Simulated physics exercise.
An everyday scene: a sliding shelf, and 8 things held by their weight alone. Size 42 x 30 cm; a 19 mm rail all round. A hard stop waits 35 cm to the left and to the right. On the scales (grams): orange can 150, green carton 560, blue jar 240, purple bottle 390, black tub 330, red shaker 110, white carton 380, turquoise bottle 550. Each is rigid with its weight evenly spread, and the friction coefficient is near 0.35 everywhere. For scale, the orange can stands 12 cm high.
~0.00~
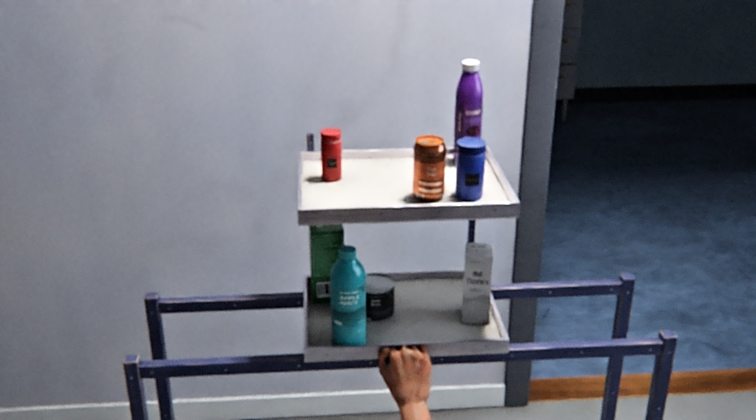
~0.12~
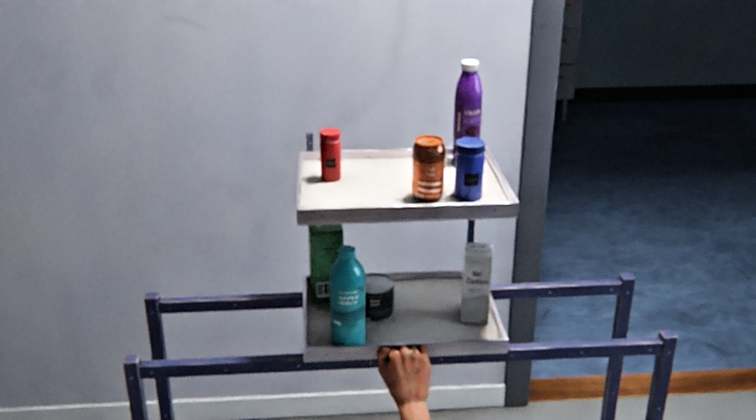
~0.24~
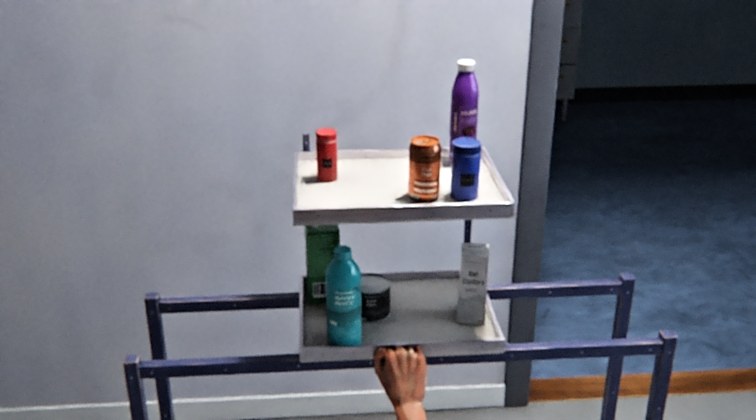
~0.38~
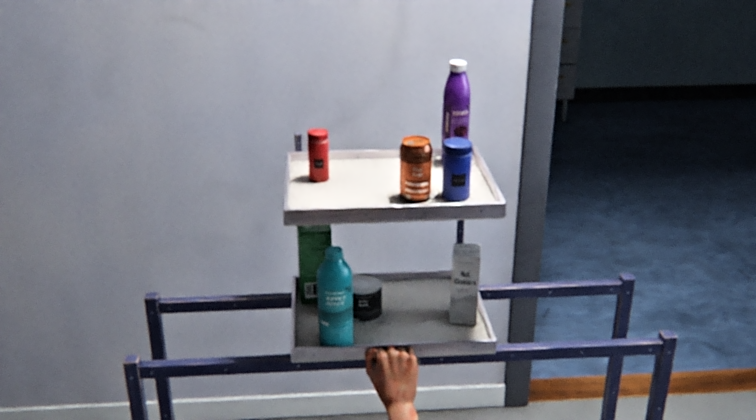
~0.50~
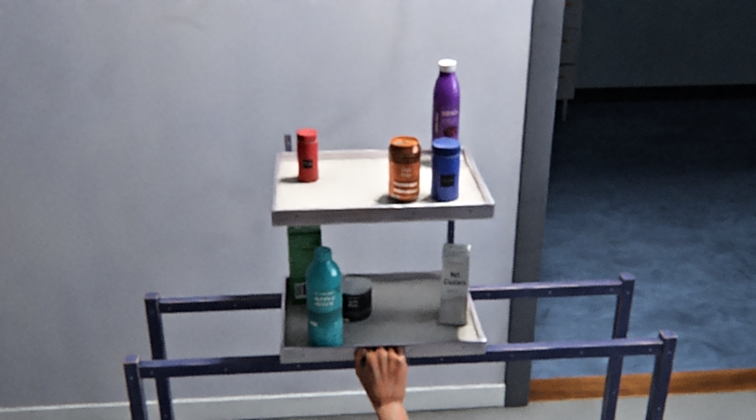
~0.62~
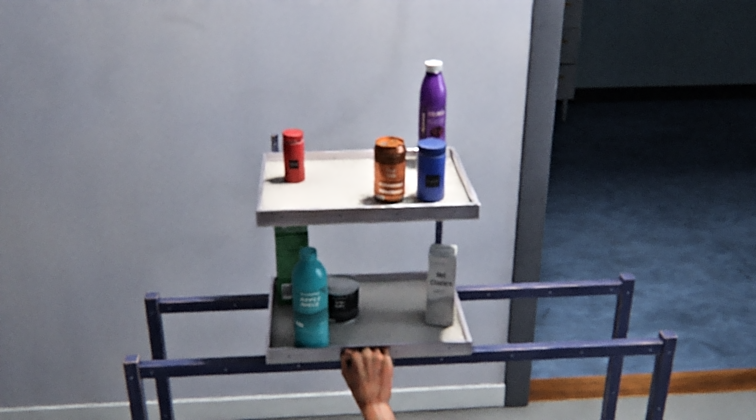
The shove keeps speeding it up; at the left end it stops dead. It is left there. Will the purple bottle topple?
The purple bottle tips over.
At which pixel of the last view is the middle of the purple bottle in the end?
Around (230, 157).
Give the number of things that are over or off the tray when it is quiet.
1 of them.
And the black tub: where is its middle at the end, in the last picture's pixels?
Around (201, 305).
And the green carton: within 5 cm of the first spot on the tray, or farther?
The green carton stays put.
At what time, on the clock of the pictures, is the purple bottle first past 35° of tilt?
Near 1.6 s.
By 1.32 s, tray 35 cm left; purple bottle tilted 3° near (296, 118); green carton tilted 7°; turquoise bottle 3 cm from its spot.
By 1.52 s, tray 35 cm left; purple bottle tilted 21° near (278, 117); white carton 4 cm from its spot; turquoise bottle 4 cm from its spot.
By 1.82 s, tray 35 cm left; purple bottle on its side near (230, 158); white carton 4 cm from its spot; turquoise bottle 4 cm from its spot.
When it is over (2.5 s), lying over on the tray, purple bottle; the other 7 within 5 cm of the start. In the last view, purple bottle near (230, 157).
